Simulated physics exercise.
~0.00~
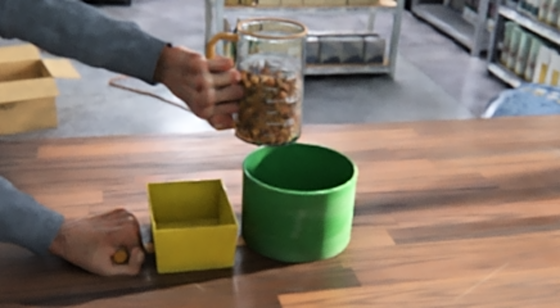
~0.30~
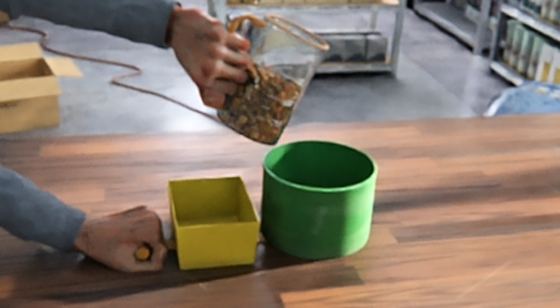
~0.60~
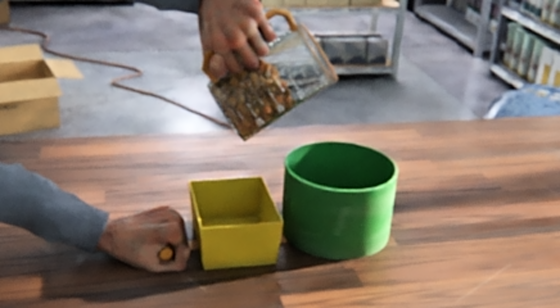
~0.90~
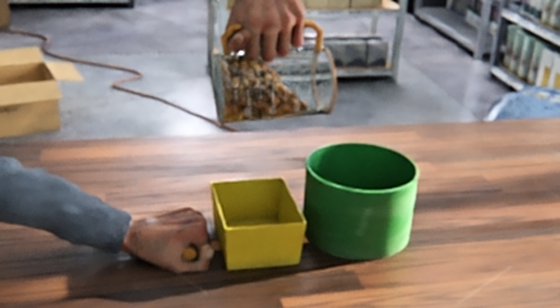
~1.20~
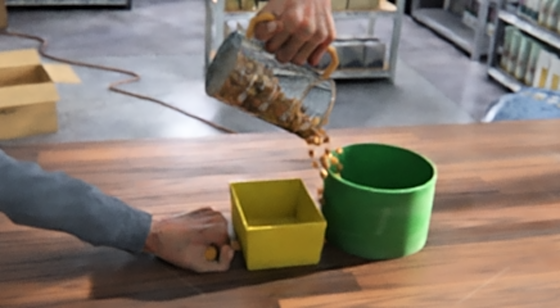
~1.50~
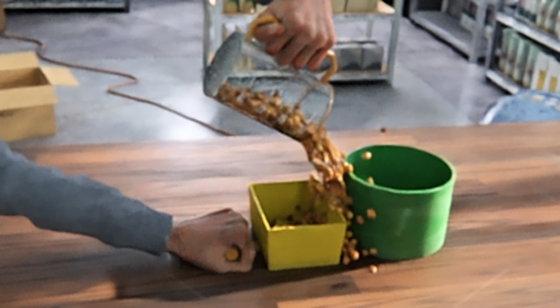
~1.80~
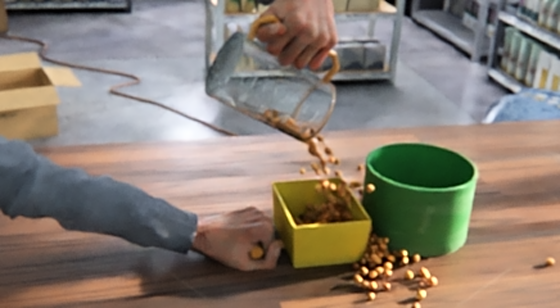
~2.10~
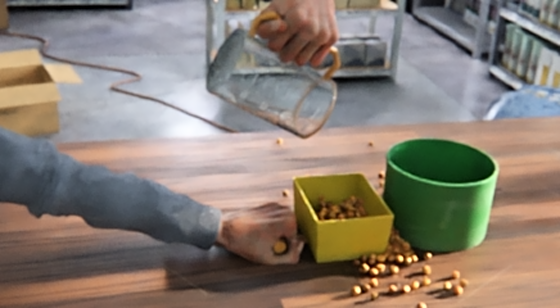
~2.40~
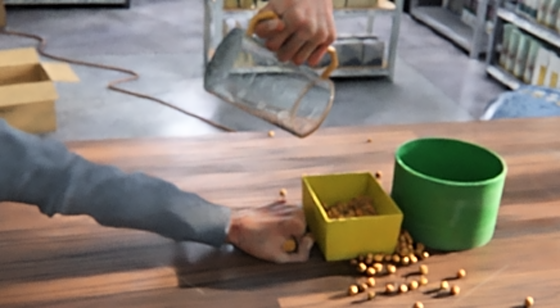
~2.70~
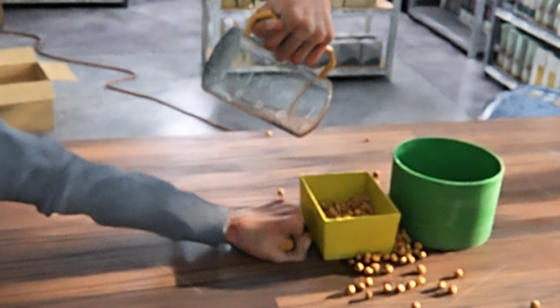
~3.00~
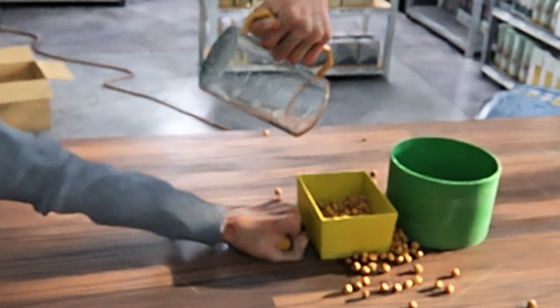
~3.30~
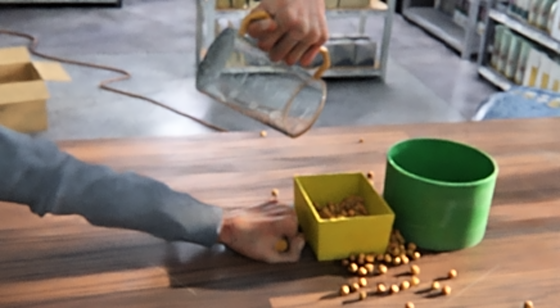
A hand tips a clear jug of roasted chickpeas while the other hand slides a yellow tin and a green pot rightward across a wooden table; the chickpeas pour out, and most end in the tin, many scattered on the table and few in the pot.
